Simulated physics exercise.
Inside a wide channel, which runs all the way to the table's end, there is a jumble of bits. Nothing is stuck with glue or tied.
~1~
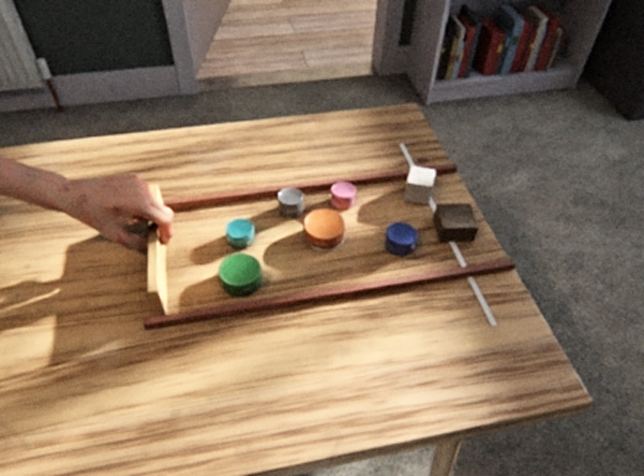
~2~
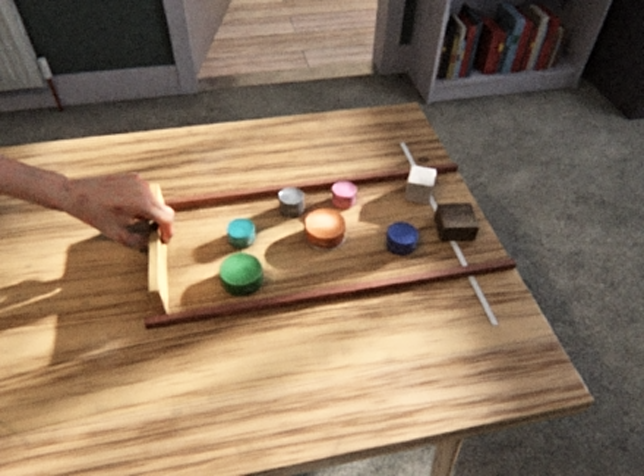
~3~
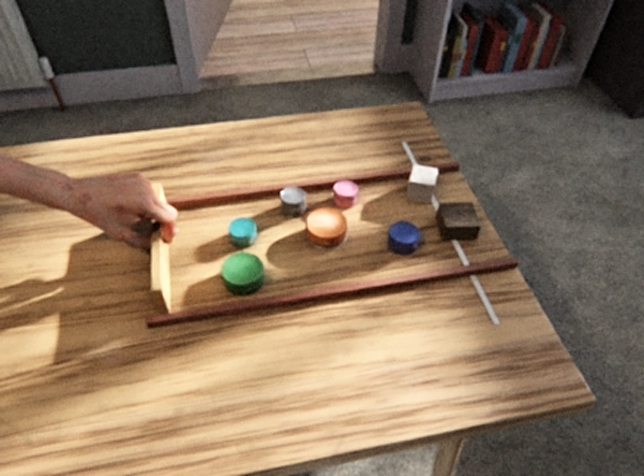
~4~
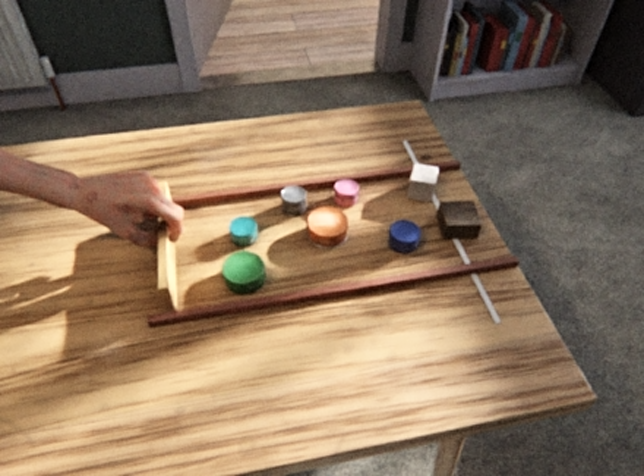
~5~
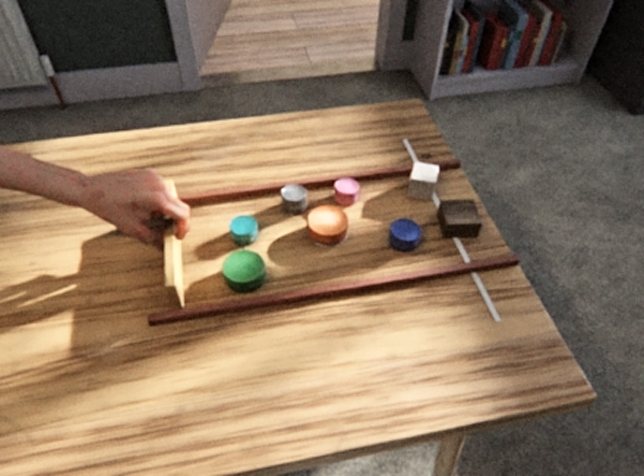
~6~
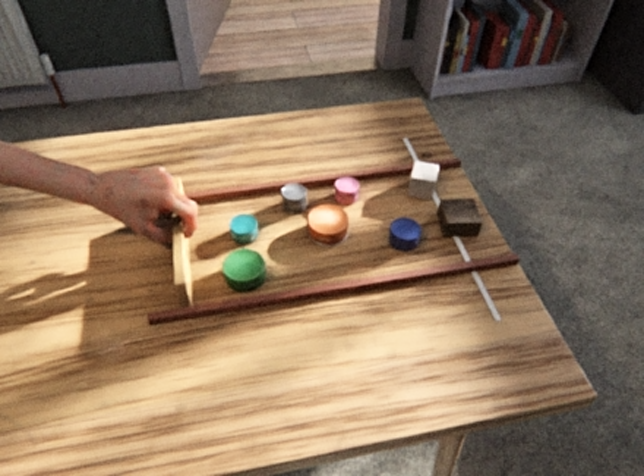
The clip opens on a wooden table where a hand holds an upright pale board at the left end of a channel between two dark red strips, with colourful round tubs, a white block and a dark block to its right. The hand then slides the board a short way right, touching none of them.
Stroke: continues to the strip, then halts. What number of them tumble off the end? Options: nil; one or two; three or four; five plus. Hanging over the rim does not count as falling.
One or two.
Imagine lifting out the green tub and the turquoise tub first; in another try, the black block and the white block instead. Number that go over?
0, then 1.
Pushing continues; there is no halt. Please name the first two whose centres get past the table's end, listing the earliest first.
The black block gets there first, followed by the blue tub.
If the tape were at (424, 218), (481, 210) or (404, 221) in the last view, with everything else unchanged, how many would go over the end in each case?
Per try: 0; 8; 0.
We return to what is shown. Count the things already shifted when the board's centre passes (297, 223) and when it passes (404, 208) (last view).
The first count is 4, and then it's 8.
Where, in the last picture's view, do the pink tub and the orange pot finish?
First object about (458, 169); second object about (471, 213).
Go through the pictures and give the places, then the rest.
Black block (455, 222); white block (419, 186); blue tub (401, 239); board (157, 247); tape (441, 220), in the first frame.
White block (420, 185); turquoise tub (241, 233), in the second frame.
Blue tub (403, 238); green tub (243, 274), in the third frame.
Black block (459, 220); grey tub (294, 201), in the fourth frame.
White block (423, 182); board (173, 242), in the fifth frame.
Black block (459, 217); white block (423, 181); blue tub (405, 235); board (181, 240); tape (445, 215), in the sixth frame.
A little later, none off yet; black block at rest near (459, 217); white block at rest near (423, 181); blue tub at rest near (405, 235).
Next, none off yet; black block at rest near (459, 217); white block at rest near (423, 181); blue tub shifted about its own width near (433, 240).
When it is over, the number that fall off is one or two; down, blue tub and black block.
